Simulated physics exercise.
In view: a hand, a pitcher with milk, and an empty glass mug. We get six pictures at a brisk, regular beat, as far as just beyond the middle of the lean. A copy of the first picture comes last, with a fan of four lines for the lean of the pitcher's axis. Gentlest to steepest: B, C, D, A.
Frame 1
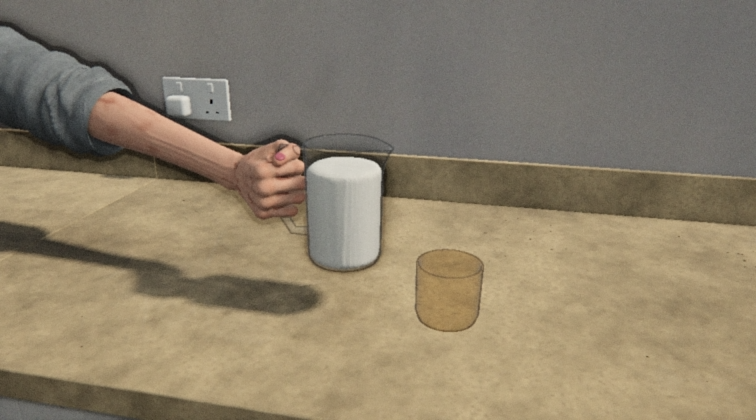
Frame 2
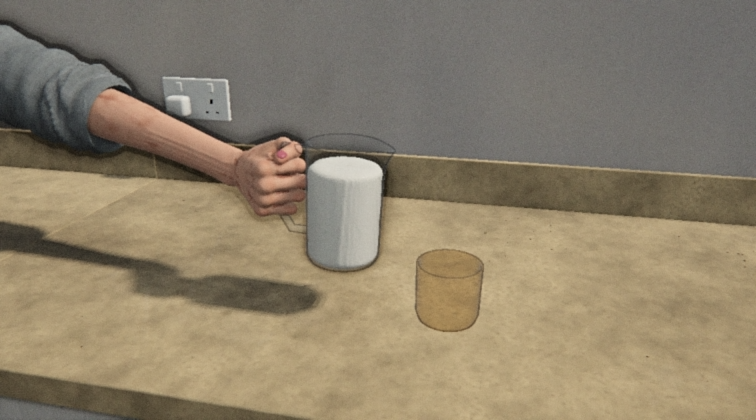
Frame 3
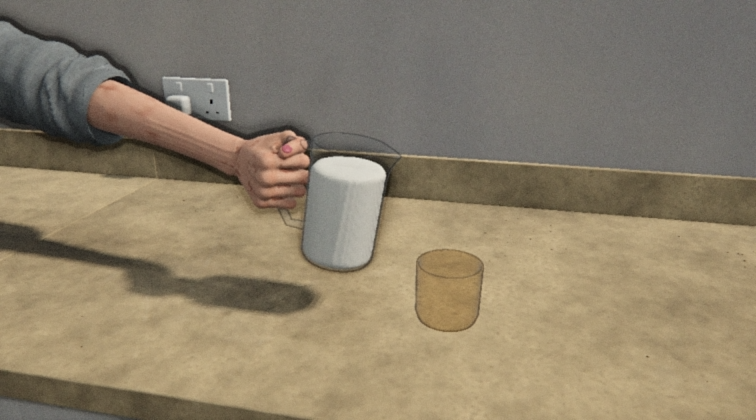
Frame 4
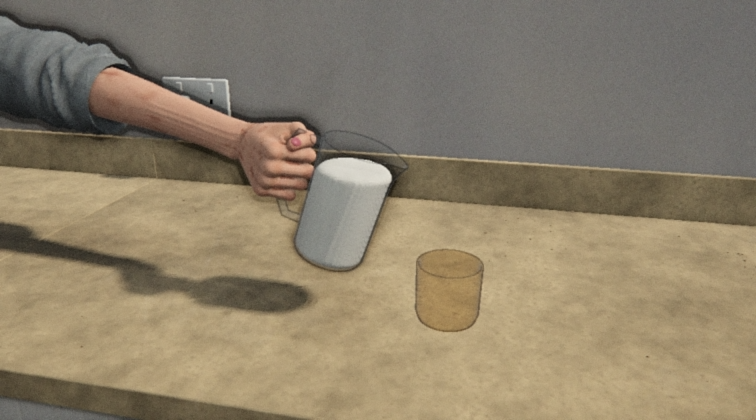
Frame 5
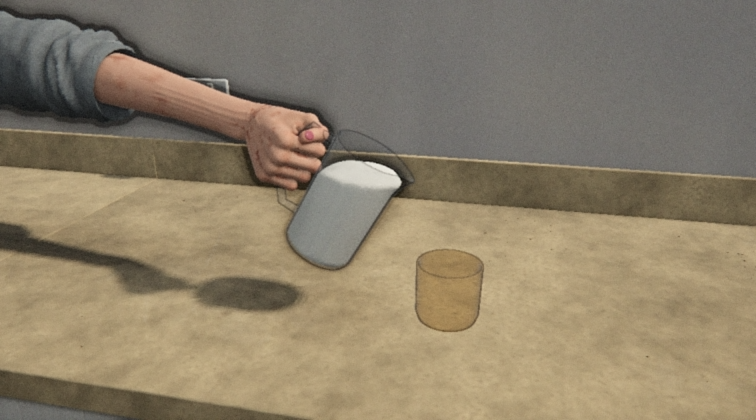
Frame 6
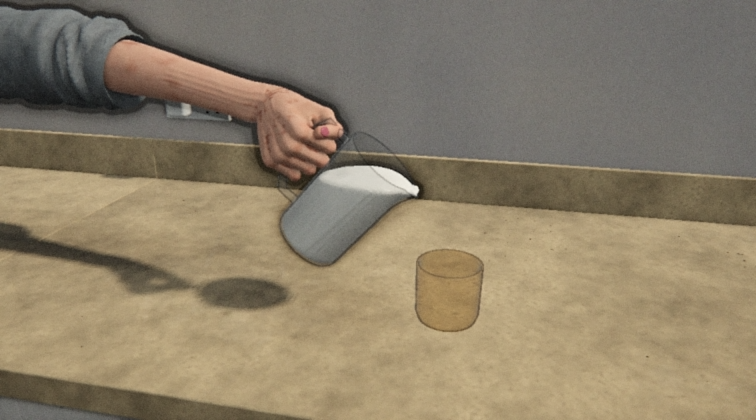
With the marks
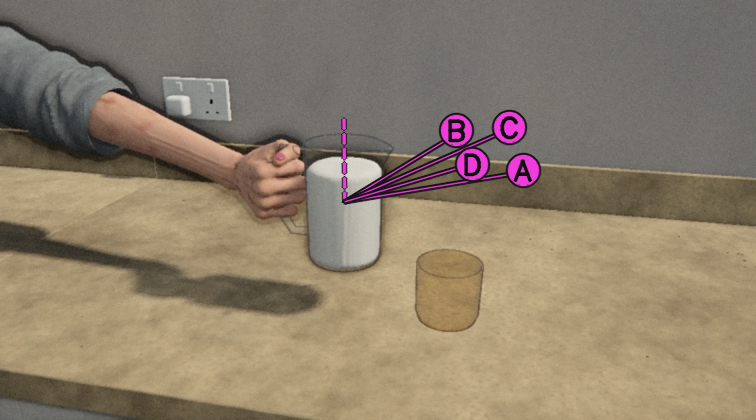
The clip shows a hand gripping a clear pitcher of milk above a countertop, left of an empty glass mug. The pitcher starts upright, then the hand tilts it steadily to the right, and the milk shifts toward its lip.
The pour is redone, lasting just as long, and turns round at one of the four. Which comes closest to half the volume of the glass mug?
The best mark is C.
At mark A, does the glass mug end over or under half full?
Over.
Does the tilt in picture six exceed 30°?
Yes, it does.
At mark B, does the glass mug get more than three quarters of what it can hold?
No.
On the marked copy, A at (507, 174); B at (443, 142); C at (494, 135); D at (456, 168).
With A, the glass mug ends with about 83 % of what it can hold; 5 % of the milk is spilt.
With B, the glass mug ends with about 32 % of what it can hold.
With C, the glass mug ends with about 49 % of what it can hold.
With D, the glass mug ends with about 68 % of what it can hold.
